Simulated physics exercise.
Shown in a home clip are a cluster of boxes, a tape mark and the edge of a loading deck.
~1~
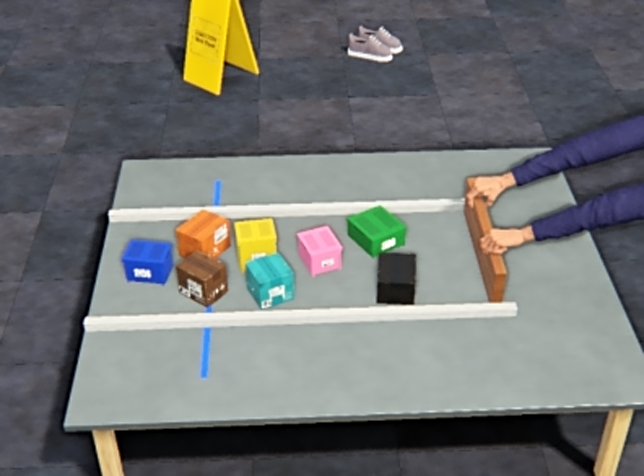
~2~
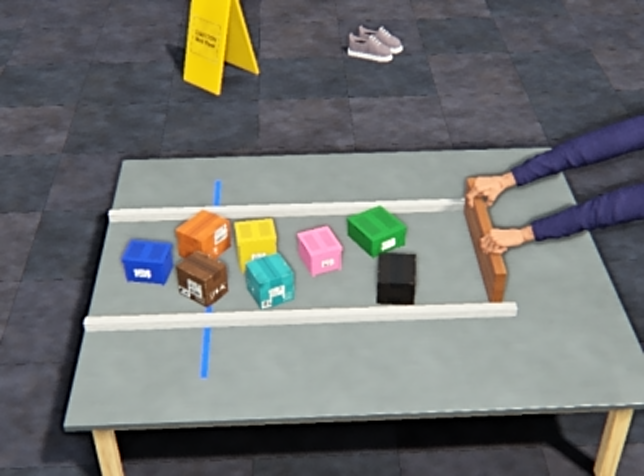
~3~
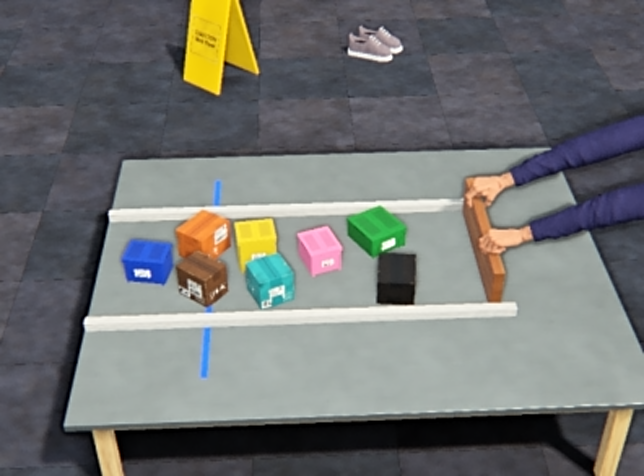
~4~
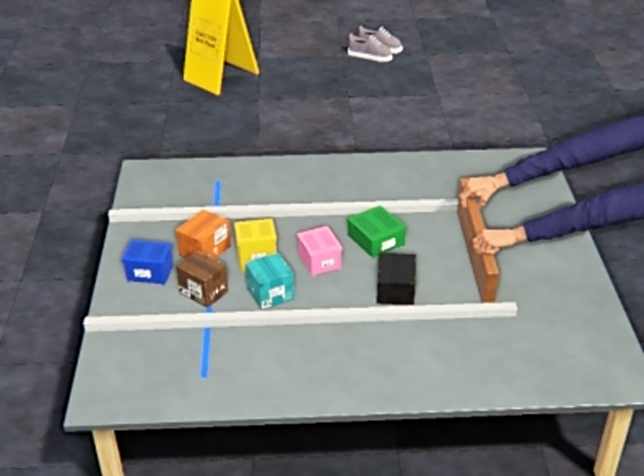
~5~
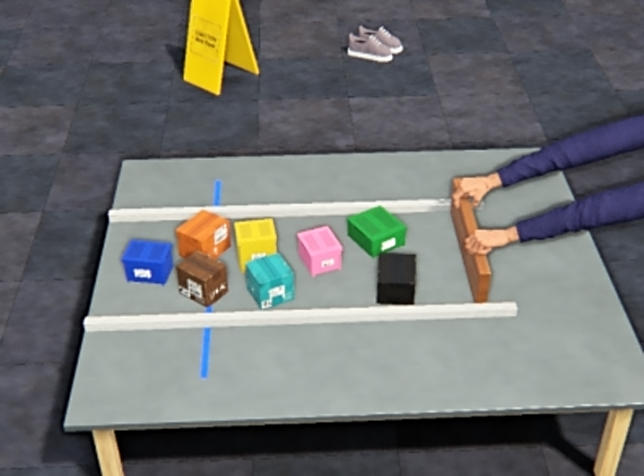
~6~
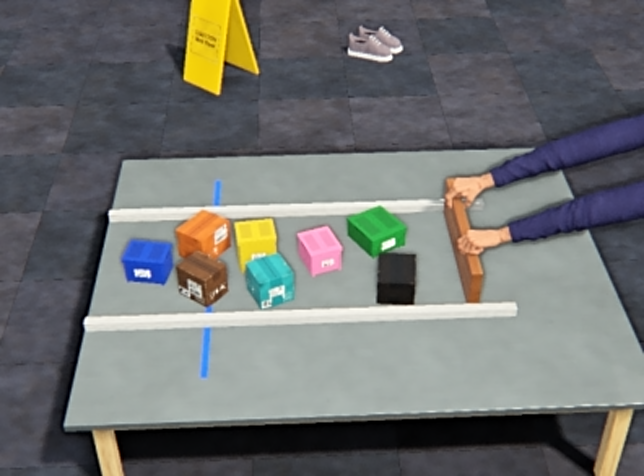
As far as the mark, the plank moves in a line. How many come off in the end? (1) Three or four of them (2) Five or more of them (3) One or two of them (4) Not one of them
(4) Not one of them.
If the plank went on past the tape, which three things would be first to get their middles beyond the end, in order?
First comes the brown parcel, followed by the blue tote, and then the orange parcel.
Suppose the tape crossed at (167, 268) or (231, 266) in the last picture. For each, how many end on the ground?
It would be 3 and 0.
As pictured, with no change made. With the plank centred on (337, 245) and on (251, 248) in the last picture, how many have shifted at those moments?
Up to then 4, and up to the other point 8.
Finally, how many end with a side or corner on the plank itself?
Well, it touches 3.
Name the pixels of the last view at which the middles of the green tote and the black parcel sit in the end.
Green tote at about (193, 229), black parcel at about (189, 288).
Soon after, none off yet; blue tote at rest near (148, 263); orange parcel at rest near (204, 238); brown parcel at rest near (202, 279).
At rest, the number that fall off is zero.
